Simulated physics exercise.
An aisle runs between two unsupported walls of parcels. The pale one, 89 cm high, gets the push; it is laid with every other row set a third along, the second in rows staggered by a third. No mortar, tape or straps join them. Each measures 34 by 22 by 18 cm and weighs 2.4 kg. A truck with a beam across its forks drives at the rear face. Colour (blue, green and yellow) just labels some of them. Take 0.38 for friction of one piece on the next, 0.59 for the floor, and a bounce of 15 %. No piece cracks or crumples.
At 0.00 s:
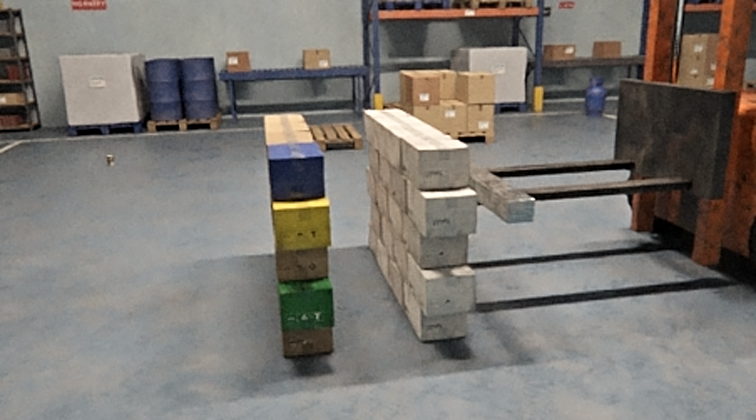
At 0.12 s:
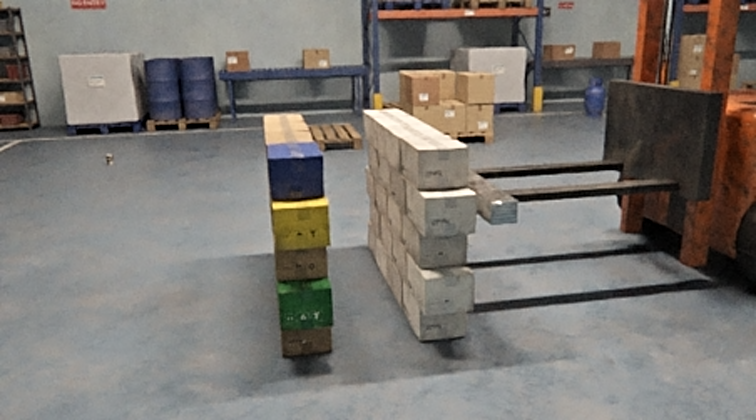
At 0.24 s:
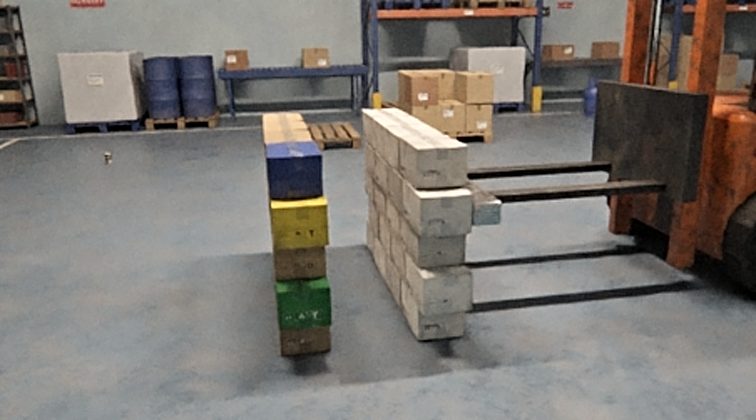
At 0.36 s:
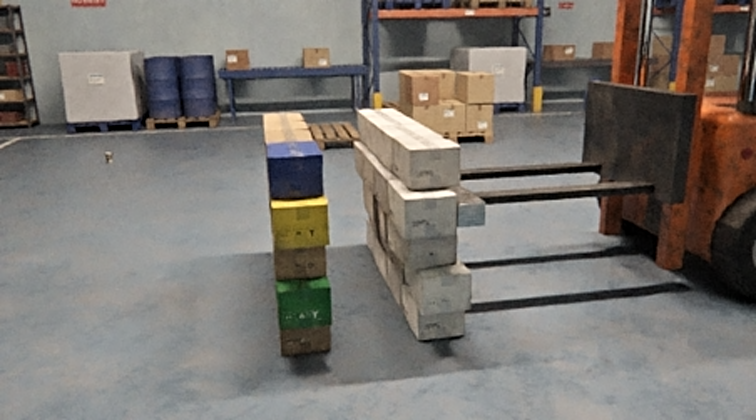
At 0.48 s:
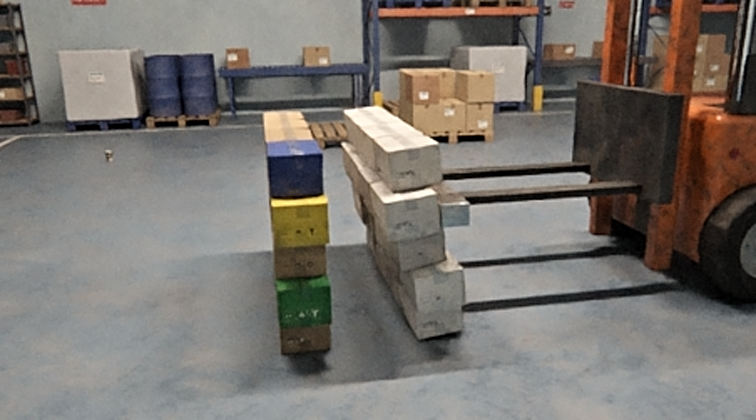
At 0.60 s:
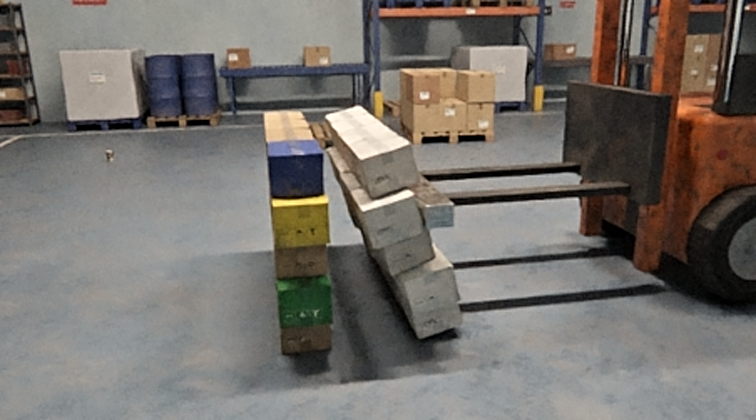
A forklift pushes a beam into the pale wall of parcels, tilting it left.
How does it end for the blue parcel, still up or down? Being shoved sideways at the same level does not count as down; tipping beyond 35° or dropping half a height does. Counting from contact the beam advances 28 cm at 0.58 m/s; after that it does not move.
It falls.
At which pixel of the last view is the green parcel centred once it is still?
Around (208, 334).
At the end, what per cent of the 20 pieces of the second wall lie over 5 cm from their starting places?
It is 90 per cent.
Around 0.84 s, 0 of the pale wall down; none of the 20 parcels of the second wall down, 9 disturbed; blue parcel displaced 9 cm; yellow parcel displaced 50 mm.
Around 1.26 s, 14 of the pale wall down; none of the 20 parcels of the second wall down, 20 disturbed; blue parcel tipped 20°; yellow parcel tipped 20°.
Around 1.54 s, 14 of the pale wall down; 18 of the 20 parcels of the second wall down; blue parcel tipped 54°, 32 cm lower; yellow parcel tipped 54°, 22 cm lower.
Around 1.94 s, 14 of the pale wall down; 17 of the 20 parcels of the second wall down; blue parcel upside down; yellow parcel on its side.
Finally (2.9 s), 14 of the pale wall down; 18 of the 20 parcels of the second wall down; blue parcel upside down; yellow parcel on its side; green parcel on its side. Seen by the last camera, middles, yellow parcel near (35, 352).
